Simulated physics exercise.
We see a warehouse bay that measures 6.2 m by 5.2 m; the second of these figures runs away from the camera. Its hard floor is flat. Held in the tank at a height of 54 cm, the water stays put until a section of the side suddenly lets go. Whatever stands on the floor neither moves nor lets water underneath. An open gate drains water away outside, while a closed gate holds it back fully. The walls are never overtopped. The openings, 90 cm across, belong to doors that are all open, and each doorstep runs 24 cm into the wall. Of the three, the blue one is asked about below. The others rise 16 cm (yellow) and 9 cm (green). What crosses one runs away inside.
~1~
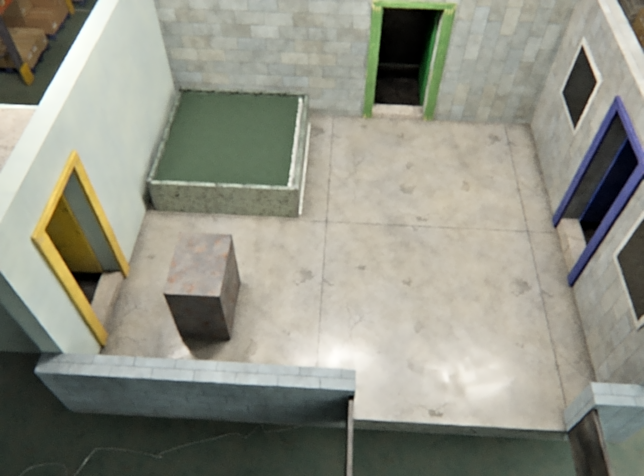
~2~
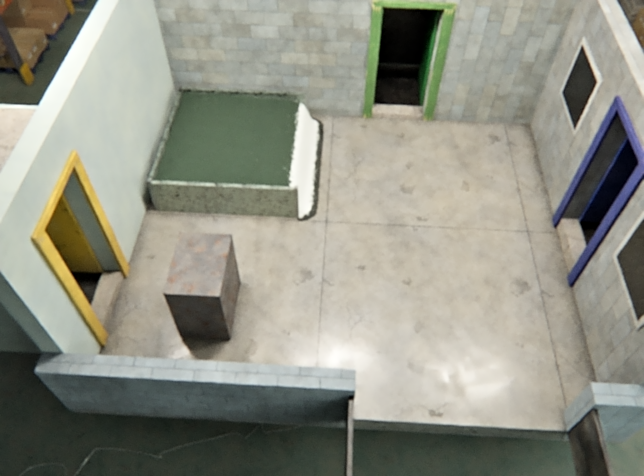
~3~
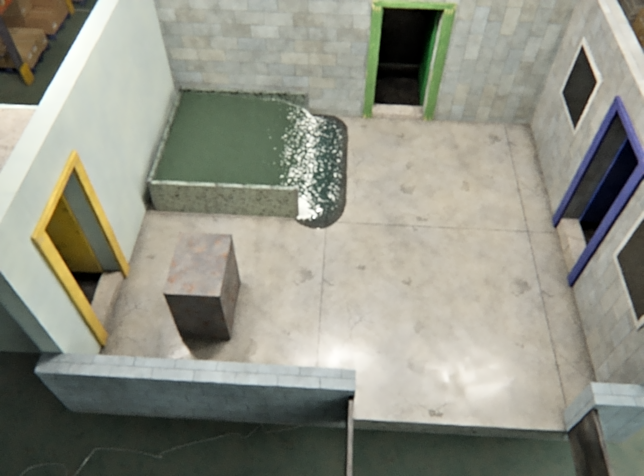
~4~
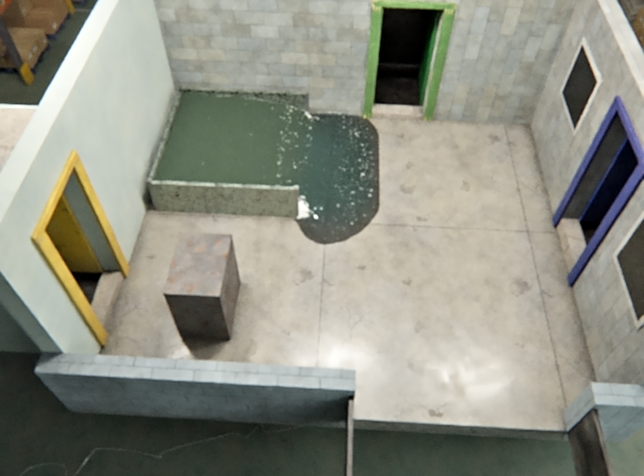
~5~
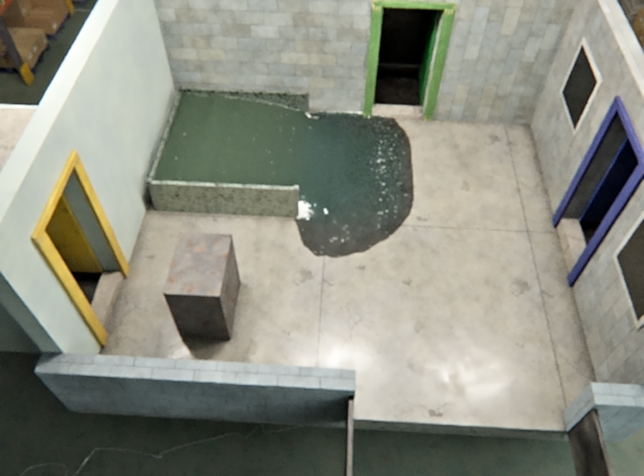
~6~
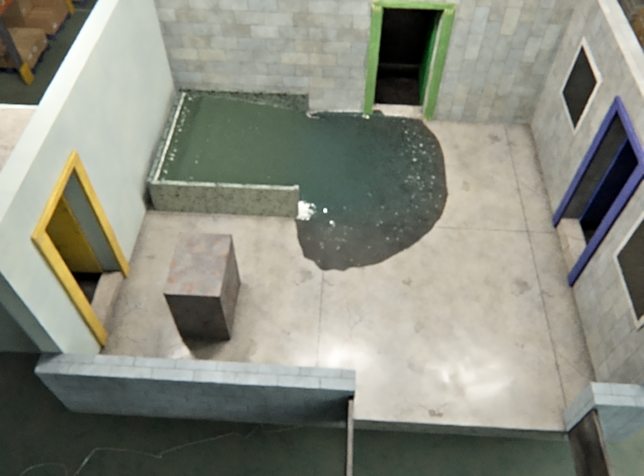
Warehouse bay with yellow, green and blue doorways, dark green water pouring from a raised corner tank and spreading rightward across the pale floor.
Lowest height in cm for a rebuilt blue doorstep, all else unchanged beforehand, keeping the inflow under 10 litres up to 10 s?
18 cm.
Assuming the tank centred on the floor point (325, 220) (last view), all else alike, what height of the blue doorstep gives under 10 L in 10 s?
At least roughly 29 cm high.
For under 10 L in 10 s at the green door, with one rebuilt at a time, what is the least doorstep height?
Door green, min height approx. 11.5 cm.
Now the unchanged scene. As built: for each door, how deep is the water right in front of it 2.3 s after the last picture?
Depths, in cm - yellow: 0, blue: 22, green: 12.
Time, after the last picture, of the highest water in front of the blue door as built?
It peaks around 2.0 s.
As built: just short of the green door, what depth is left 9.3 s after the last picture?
Some 4.5 centimetres.
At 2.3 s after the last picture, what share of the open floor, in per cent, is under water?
Around 60 per cent of the floor.
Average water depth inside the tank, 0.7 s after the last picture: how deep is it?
Mean depth: Approx. 30 cm.
Then, 0.7 s after the last picture water covers 45 % of the floor, deepest (23 cm) near (303, 195); it has not reached the blue door.
Then, 2.3 s after the last picture water covers 60 % of the floor, deepest (32 cm) near (519, 136); 22 cm at the blue door, 0 litres in over its 22 cm doorstep.
Then, 9.3 s after the last picture water covers 95 % of the floor, deepest (10 cm) near (90, 383); 5 cm at the blue door, 1 litre in over its 22 cm doorstep.
At the blue door as built, the water peaked near 22 cm, 2.1 s after the last picture.
With a doorstep of 16 cm, 20 litres would have come in within the 10 s; with 21.5 cm, 1 litre. So under 10 litres takes about 18 cm.
